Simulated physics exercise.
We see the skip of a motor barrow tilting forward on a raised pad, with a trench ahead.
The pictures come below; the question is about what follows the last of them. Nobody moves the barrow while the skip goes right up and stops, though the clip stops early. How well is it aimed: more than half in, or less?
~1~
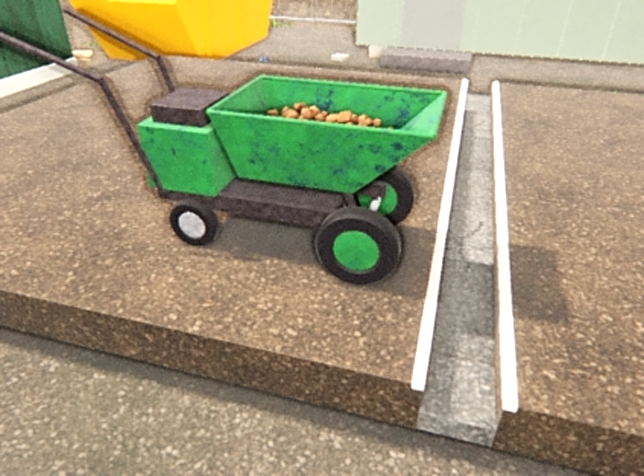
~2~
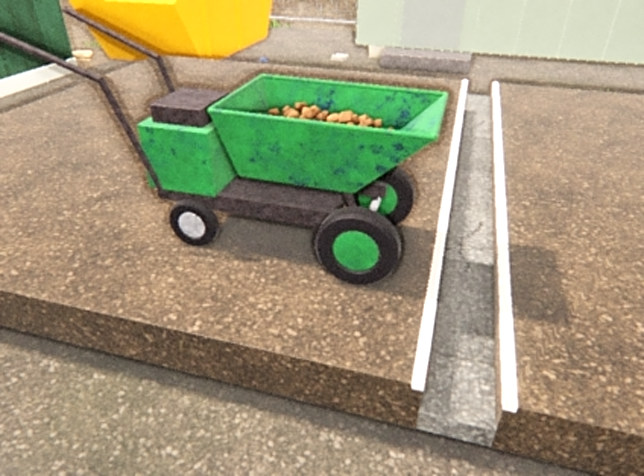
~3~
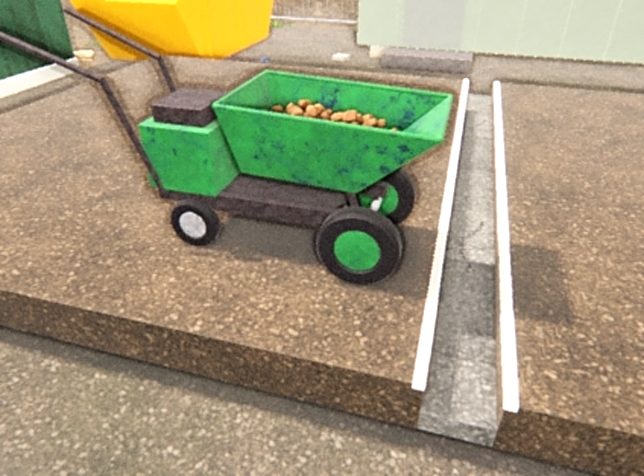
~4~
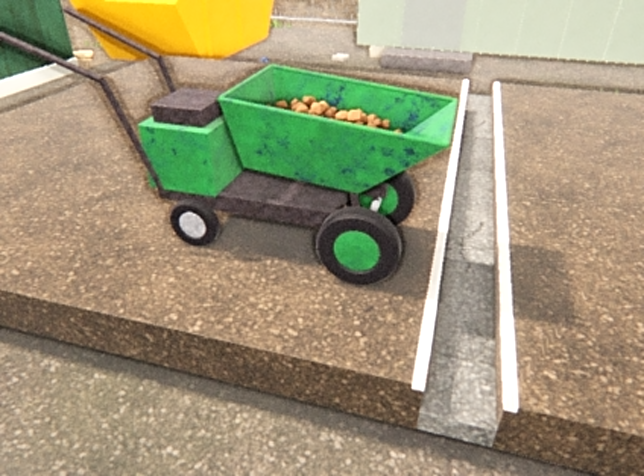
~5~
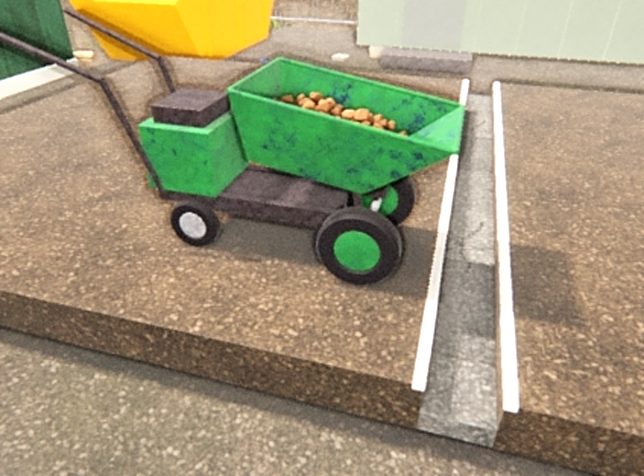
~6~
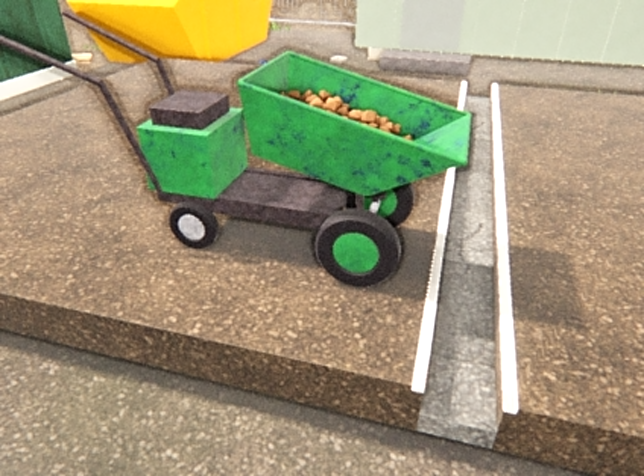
The trench will hold a lesser part of the load.
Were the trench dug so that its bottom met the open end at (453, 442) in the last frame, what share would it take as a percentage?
Something close to 10 per cent.
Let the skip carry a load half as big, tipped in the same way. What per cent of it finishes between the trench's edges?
10 per cent, roughly.
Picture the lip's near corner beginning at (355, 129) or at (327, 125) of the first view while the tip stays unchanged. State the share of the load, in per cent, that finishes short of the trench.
Roughly 0 per cent, then roughly 20 per cent.
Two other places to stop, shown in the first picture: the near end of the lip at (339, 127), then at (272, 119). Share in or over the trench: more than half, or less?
The first place leaves the greater portion between the edges, the second place the lesser portion.
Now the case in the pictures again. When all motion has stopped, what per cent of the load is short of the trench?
About 0 %.
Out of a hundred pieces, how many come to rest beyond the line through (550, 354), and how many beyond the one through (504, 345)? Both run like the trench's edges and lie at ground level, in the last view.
First 50 in a hundred, second 80 in a hundred.
Soon after the last picture, skip tipped well over; all in the skip.
A little later, skip tipped steeply; most in the skip; a stray few in or heaped over the trench; about a quarter beyond it; a stray few falling.
Later still, skip tipped right over; about a quarter in the skip; a small part in or heaped over the trench; most beyond it.
At rest, skip tipped right over; about a quarter in the skip; a small part in or heaped over the trench; most beyond it.
